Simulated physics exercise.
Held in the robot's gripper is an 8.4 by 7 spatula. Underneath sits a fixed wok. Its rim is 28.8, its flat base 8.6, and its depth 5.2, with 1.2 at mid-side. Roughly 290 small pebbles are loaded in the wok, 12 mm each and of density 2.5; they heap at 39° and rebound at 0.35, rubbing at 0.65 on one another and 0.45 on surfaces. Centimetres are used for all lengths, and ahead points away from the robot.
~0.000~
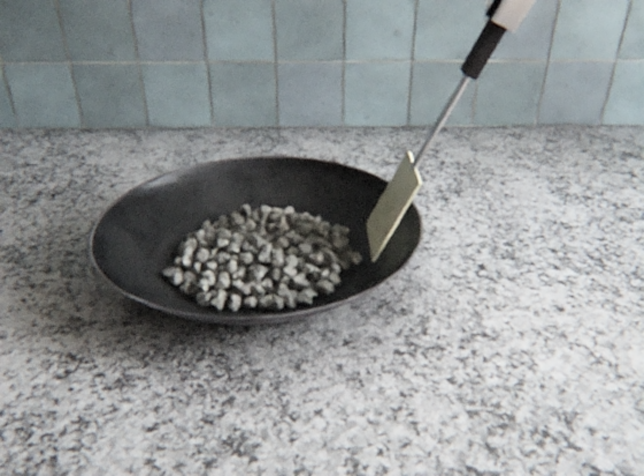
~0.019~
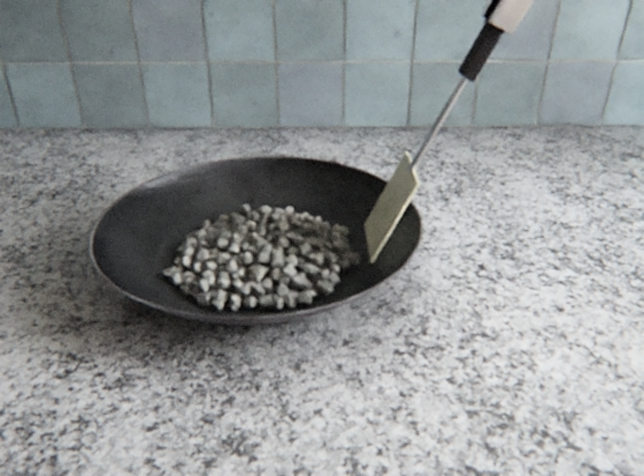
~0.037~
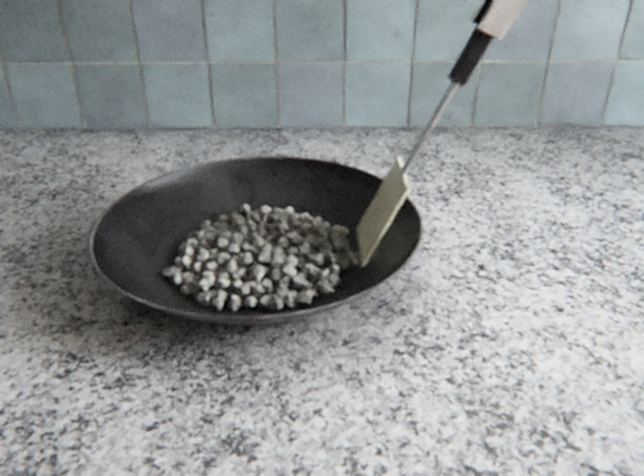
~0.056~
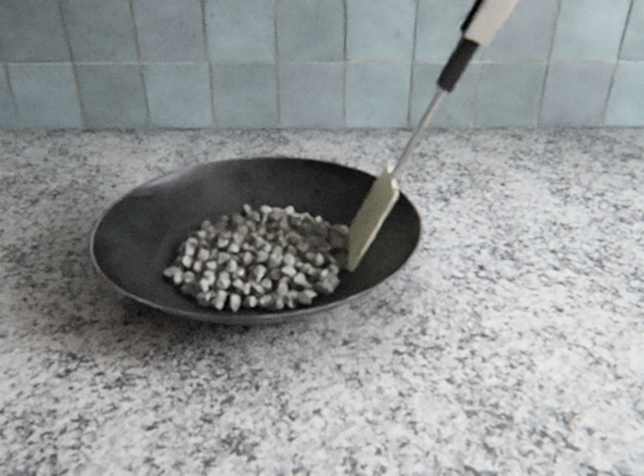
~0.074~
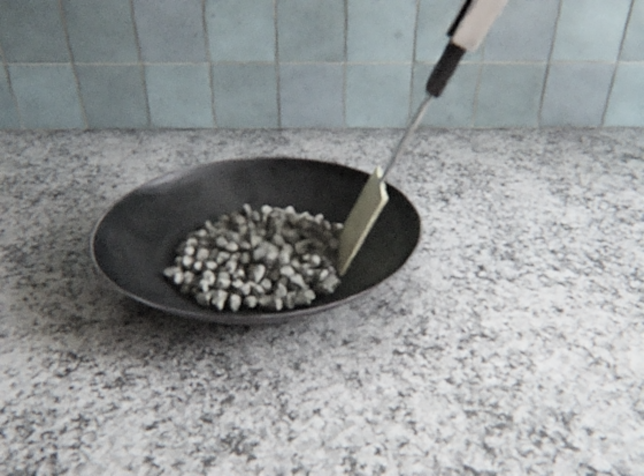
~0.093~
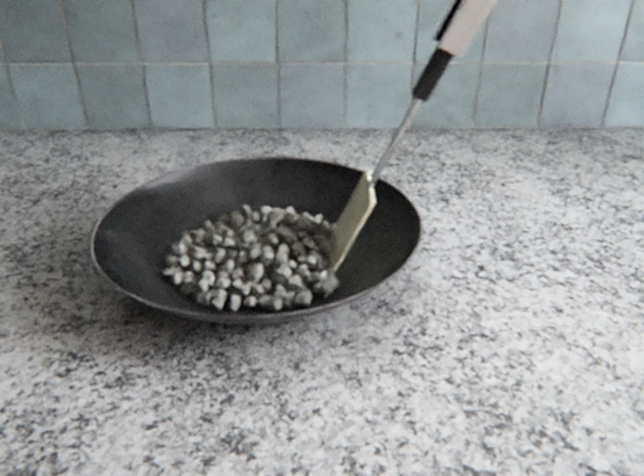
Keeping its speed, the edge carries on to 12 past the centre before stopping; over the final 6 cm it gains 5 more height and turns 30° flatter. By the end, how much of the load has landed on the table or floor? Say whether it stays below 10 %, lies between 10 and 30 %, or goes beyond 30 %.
It lies between 10 and 30 %.
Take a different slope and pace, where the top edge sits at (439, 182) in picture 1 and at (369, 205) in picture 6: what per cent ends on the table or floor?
Near 35 in a hundred.
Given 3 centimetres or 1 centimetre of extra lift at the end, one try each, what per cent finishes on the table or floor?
I'd say close to 30 percent for the first and close to 35 percent for the second.
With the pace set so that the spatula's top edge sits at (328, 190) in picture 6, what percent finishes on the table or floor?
My guess is around 40 percent.
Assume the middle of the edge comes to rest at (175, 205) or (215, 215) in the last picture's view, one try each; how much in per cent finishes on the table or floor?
Estimates, in order: 5 % and 0 %.
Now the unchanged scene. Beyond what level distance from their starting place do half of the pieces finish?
It comes out at about 6 cm.
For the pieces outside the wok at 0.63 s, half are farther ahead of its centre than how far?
Some 22 centimetres ahead.
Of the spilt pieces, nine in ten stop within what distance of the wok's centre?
Some 25 cm from the centre.
By 0.23 s, sloping 65°, highest piece 5 above the table; 290 in the wok.
By 0.37 s, sloping 57°, highest piece 7 above the table; 278 in the wok, 1 on the table or floor, 11 on the blade or in flight.
By 0.63 s, sloping 35°, highest piece 4 above the table; 225 in the wok, 64 on the table or floor, 1 on the blade or in flight.
By 1.68 s, sloping 35°, highest piece 4 above the table; 225 in the wok, 65 on the table or floor.
Final count, 225 in the wok, 65 on the table or floor. That is 22 % on the table or floor.
